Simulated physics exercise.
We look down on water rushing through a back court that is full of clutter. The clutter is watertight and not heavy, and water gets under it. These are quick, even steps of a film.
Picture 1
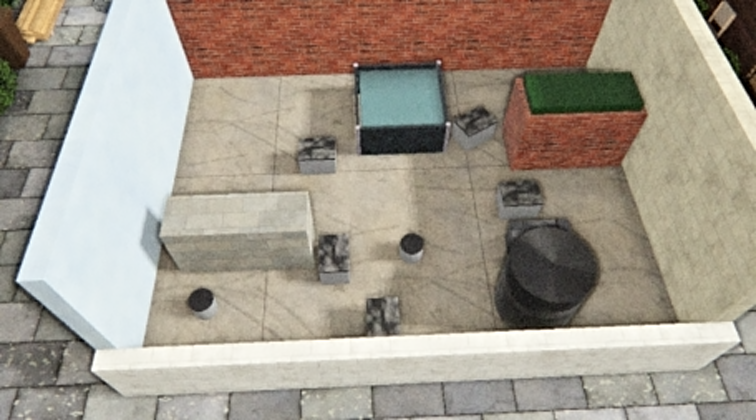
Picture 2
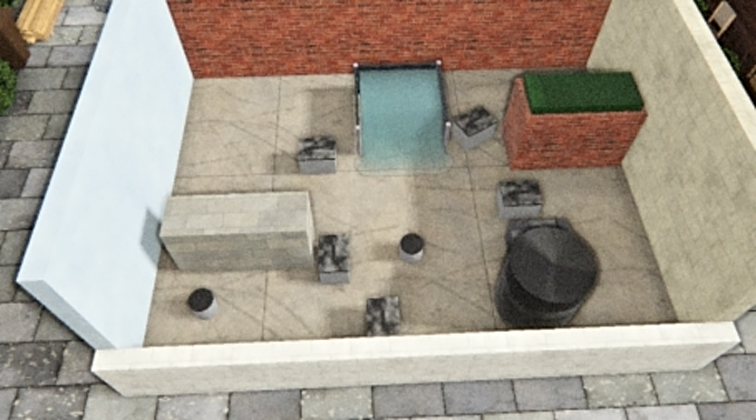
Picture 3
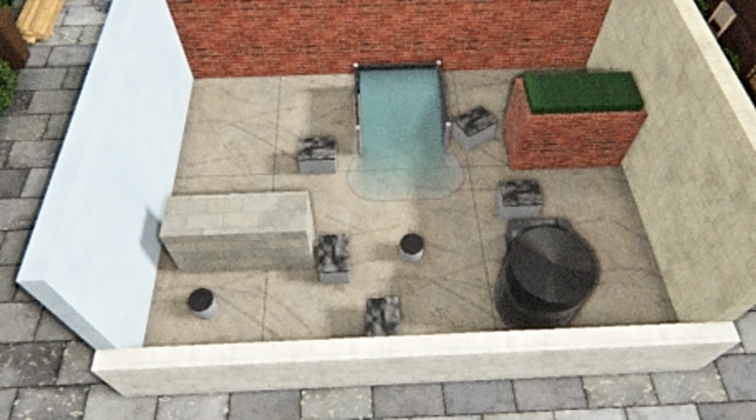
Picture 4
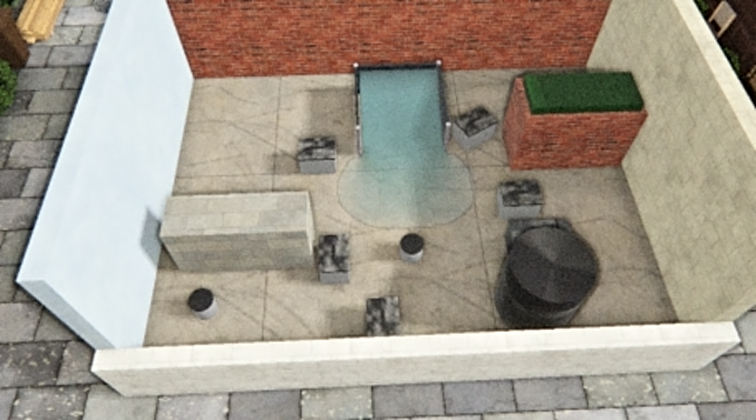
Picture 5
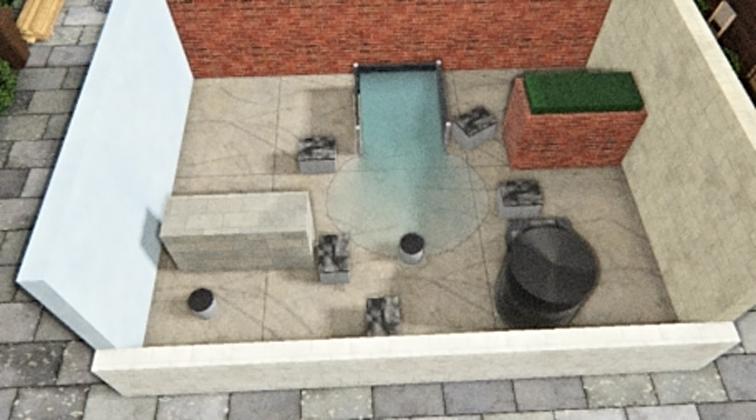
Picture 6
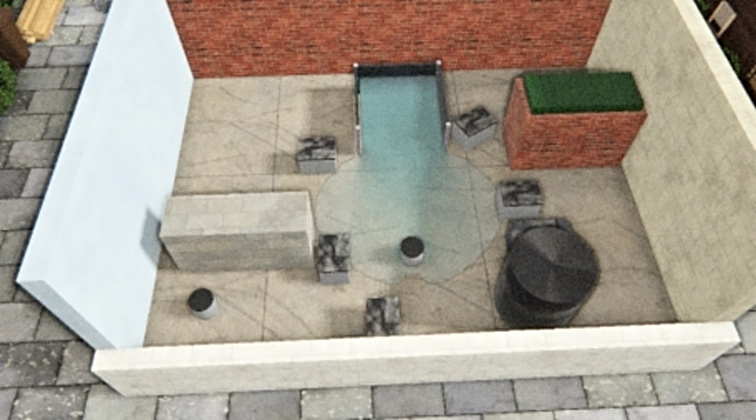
Water pours from an open tank and spreads across the walled court floor between scattered blocks.
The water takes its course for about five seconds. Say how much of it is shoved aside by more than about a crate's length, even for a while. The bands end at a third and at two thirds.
That comes to between one and two thirds.
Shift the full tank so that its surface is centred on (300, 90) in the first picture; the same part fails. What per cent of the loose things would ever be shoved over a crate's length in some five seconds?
Some 50 per cent.
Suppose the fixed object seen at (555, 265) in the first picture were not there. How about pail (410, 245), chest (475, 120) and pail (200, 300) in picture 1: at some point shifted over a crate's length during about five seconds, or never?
In turn: Pushed that far, short of that, short of that.
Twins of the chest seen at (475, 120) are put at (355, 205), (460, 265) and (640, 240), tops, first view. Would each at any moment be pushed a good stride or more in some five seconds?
In turn: Shifted that much, yes, never so far.
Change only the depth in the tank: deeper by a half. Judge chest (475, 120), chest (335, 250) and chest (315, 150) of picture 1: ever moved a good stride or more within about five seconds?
As listed: Under that, yes, under that.
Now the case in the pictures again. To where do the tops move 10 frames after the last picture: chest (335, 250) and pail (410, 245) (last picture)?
Around (296, 327) and (427, 313).
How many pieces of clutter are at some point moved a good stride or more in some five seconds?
I count 3.
A moment on, 1 of 8 are well off their spots; 0 afloat.
Next, 2 of 8 are well off their spots; 3 afloat.
Later, 1 of 8 are well off their spots; 2 afloat.
In the end, 3 of 8 are well off their spots, and 3 have been at some point; 3 afloat.
